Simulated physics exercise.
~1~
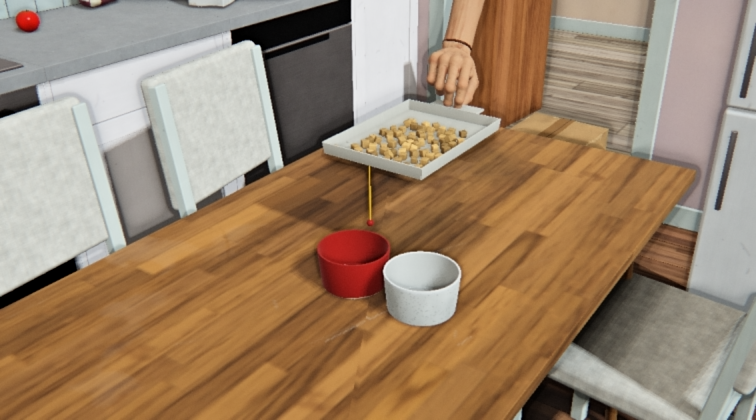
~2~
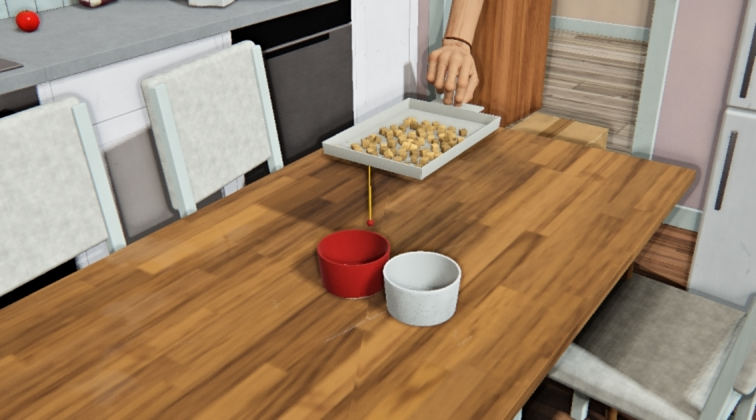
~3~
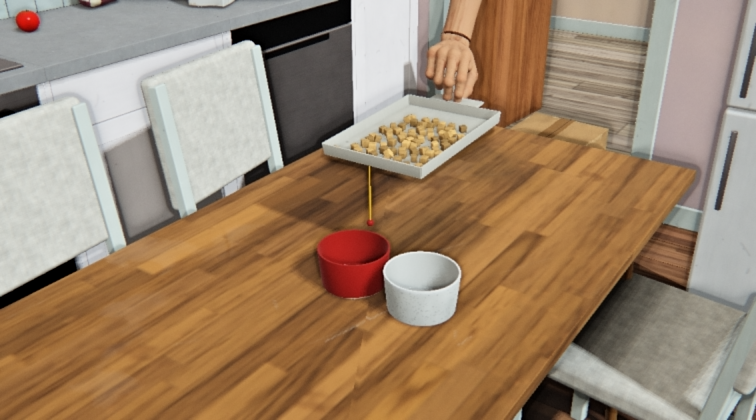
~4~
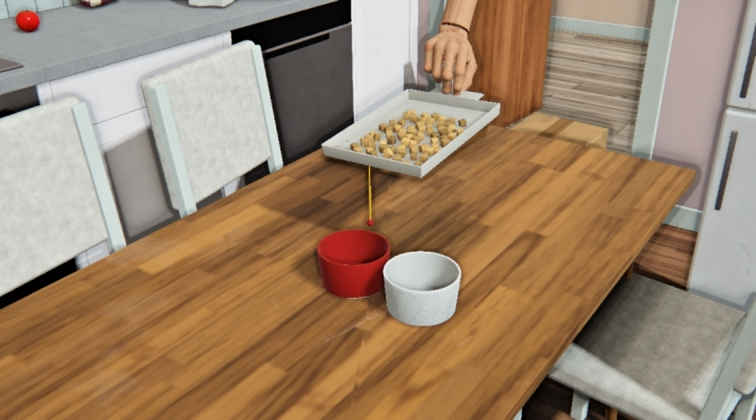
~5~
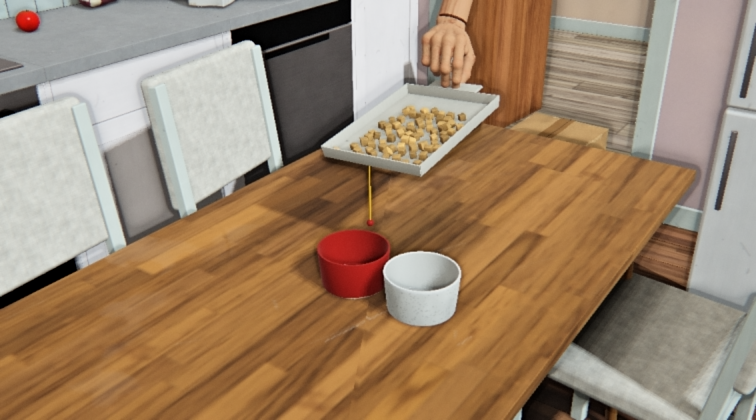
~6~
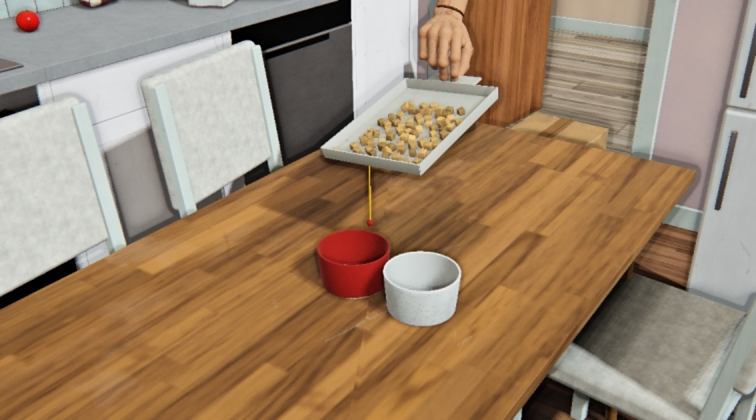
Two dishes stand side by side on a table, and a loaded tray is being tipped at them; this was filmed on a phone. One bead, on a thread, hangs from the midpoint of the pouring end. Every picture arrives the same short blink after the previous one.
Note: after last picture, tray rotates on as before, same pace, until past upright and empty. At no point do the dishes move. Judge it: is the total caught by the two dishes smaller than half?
Mostly spilled.
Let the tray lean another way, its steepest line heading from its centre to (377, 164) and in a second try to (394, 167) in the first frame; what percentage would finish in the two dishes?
First heading roughly 60 %, second roughly 70 %.
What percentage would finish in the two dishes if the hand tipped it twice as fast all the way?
About 30 %.
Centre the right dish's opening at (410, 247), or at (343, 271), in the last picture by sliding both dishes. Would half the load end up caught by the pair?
Short of half and then Short of half.
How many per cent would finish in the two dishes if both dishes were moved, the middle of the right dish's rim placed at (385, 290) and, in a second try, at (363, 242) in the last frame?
I'd expect some 20 percent, and then some 60 percent.
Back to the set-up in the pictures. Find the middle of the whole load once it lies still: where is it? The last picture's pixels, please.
Resting centre, last picture - approx. (311, 271).
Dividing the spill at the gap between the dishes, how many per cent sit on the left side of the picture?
Roughly 100 in a hundred.
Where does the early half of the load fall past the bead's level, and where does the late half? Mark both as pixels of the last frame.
For the early half I get (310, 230), and for the late half (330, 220).
Soon, tray tipped steeply; all on the tray.
A while on, tray tipped right over; all on the tray.
Towards the end, tray tipped past a quarter turn; about a quarter in the left dish; about two thirds outside both.
Finally, tray tipped past a quarter turn; none in the right dish; about a quarter in the left dish; about two thirds outside both.
